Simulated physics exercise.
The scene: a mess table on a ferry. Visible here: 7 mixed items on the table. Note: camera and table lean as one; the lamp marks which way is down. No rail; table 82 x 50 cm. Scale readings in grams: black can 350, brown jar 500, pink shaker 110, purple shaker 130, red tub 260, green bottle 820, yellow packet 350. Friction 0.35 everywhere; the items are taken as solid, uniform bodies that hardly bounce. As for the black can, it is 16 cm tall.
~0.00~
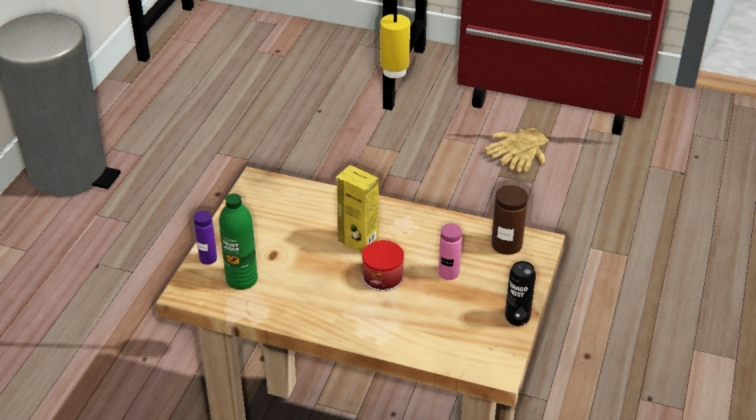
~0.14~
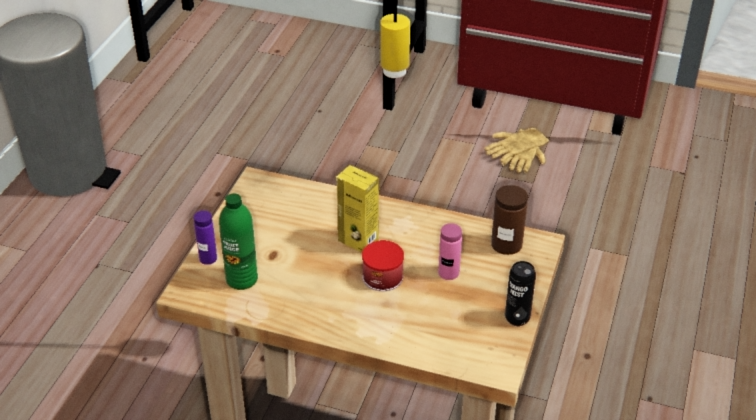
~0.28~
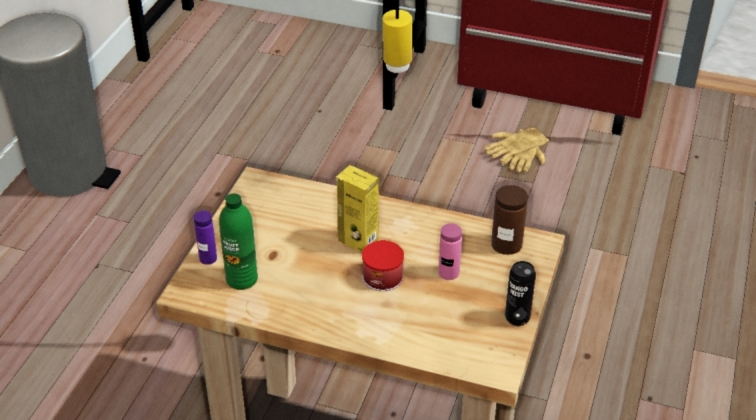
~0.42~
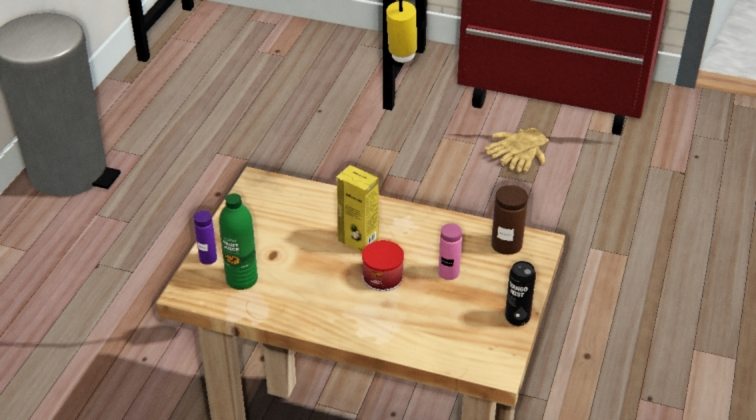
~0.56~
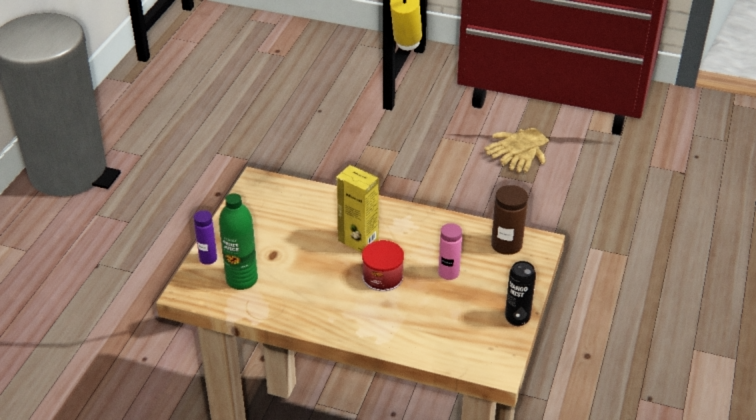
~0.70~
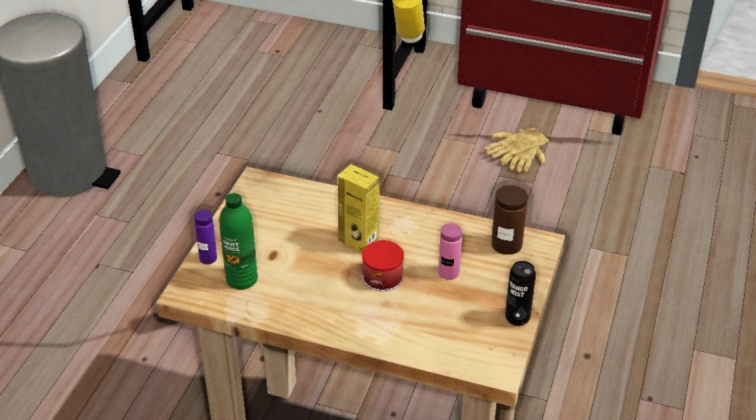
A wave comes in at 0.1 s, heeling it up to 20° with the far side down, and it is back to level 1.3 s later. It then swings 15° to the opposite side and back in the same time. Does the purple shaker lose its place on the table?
Looks like it keeps to the table.
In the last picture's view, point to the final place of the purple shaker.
It comes to a stop close to (227, 218).
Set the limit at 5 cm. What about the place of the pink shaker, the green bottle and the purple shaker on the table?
First, the pink shaker stays in its position; second, the green bottle stays in its position; third, the purple shaker is moved away.
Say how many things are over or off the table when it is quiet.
The tally is 2.
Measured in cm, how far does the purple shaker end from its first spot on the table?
The shift is close to 13 cm.
Around 1.00 s, floor tilted 14°, far side down; purple shaker tipped 55° against what carries it near (218, 224); yellow packet tipped 40° against what carries it; green bottle tipped 4° against what carries it.
Around 1.10 s, floor tilted 9°, far side down; purple shaker on its side near (227, 222); yellow packet on its side; green bottle tipped 5° against what carries it.
Around 1.20 s, floor tilted 4°, far side down; purple shaker on its side near (229, 219); yellow packet on its side.
Finally (3.2 s), on their side or leaning hard on the table, purple shaker and yellow packet; the other 5 still in place (within 5 cm). In the last view, purple shaker near (227, 218).
